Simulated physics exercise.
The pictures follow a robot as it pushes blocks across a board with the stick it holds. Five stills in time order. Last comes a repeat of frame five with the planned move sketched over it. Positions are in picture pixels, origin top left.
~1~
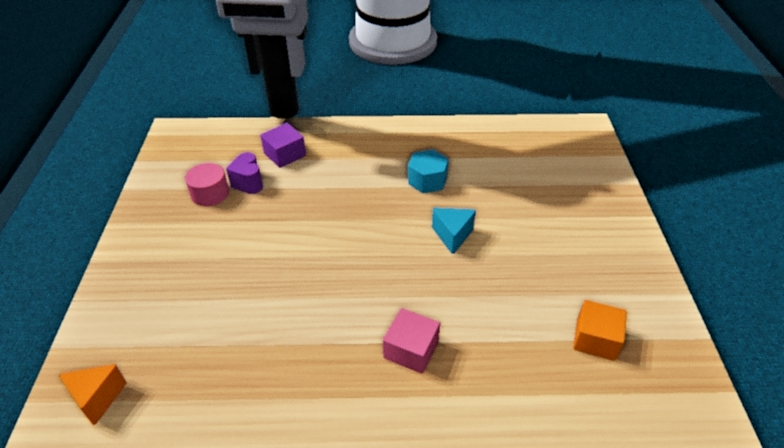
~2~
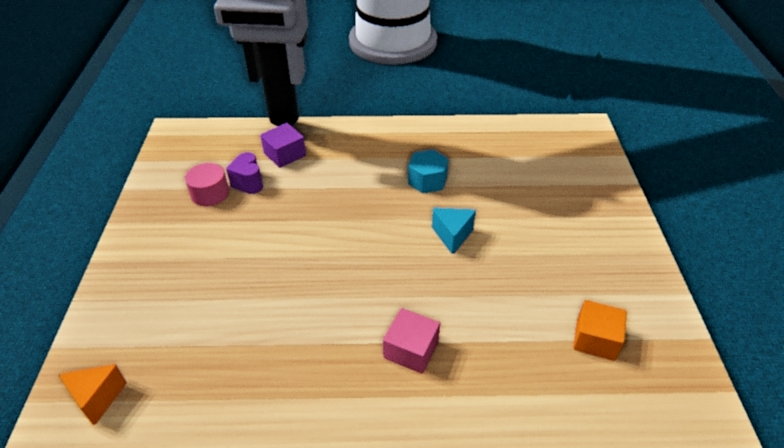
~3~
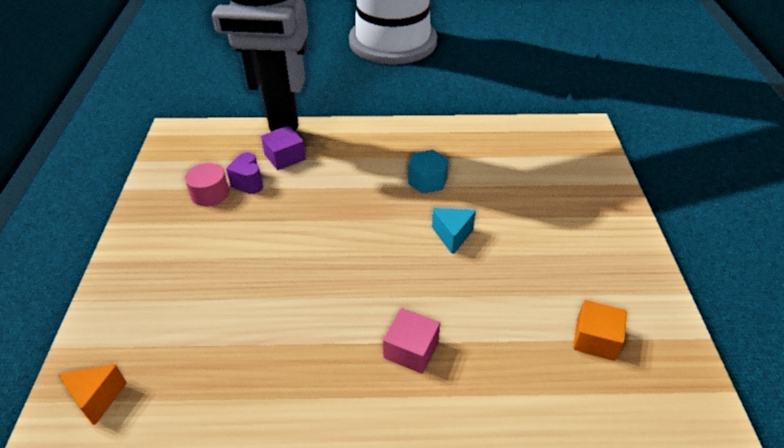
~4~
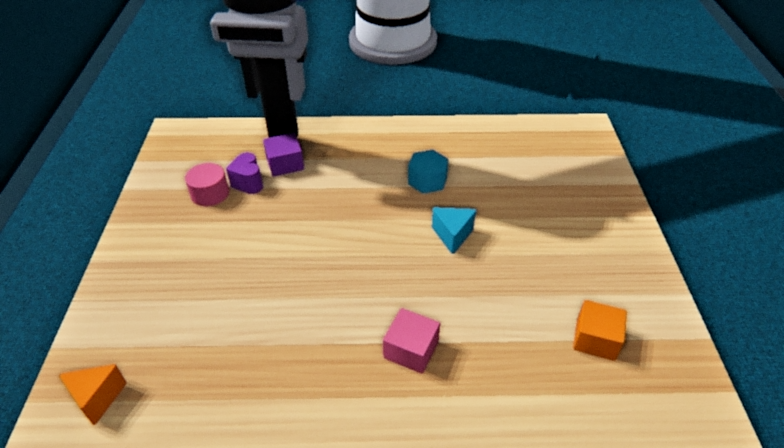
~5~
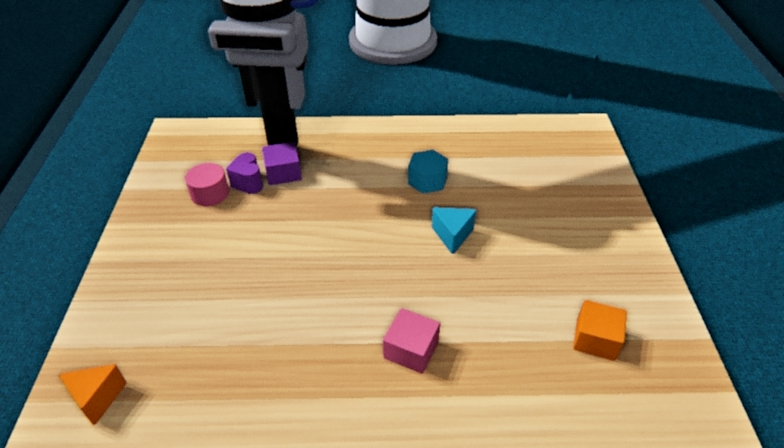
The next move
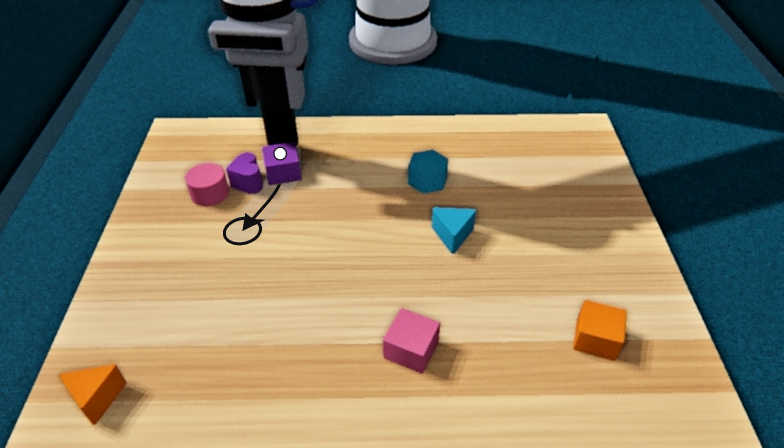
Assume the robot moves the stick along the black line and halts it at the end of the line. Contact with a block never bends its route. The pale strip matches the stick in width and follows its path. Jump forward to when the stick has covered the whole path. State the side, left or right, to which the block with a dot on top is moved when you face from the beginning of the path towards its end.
It's pushed left.
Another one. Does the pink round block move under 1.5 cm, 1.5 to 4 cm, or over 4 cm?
It ends under 1.5 cm away.
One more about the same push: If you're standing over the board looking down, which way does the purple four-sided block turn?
The purple four-sided block rotates counterclockwise.
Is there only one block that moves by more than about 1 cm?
That would be a yes.
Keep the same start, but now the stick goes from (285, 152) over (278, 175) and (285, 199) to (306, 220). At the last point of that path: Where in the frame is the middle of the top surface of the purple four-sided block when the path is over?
The centre of its top face lies at (281, 224).
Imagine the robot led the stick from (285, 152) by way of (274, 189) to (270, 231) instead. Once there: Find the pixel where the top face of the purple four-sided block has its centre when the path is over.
It will likely be found at (275, 237).
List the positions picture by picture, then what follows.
In the first picture, lower end of the stick (285, 111), tops of blocks, pink round block (205, 174), purple heart (244, 164), purple four-sided block (282, 135).
In the second picture, stick (284, 119), blocks as before.
In the third picture, stick (284, 126), purple four-sided block (282, 138).
In the fourth picture, stick (284, 135), purple four-sided block (282, 145).
In the fifth picture, stick (283, 143), pink round block (205, 174), purple heart (244, 164), purple four-sided block (280, 154).
The drawn path runs from (285, 152) by way of (282, 177) and (267, 203) to (242, 231); the dot is on the purple four-sided block.
On the path given first. One third of the way, stick (281, 168); purple four-sided block (274, 180), turned 15° clockwise.
Two thirds of the way, stick (265, 194); purple heart (242, 165), turned 15° clockwise; purple four-sided block (262, 209).
At the end, stick (240, 221); pink round block not moved; purple heart (242, 165), turned 15° clockwise; purple four-sided block (257, 232), turned 35° anticlockwise.
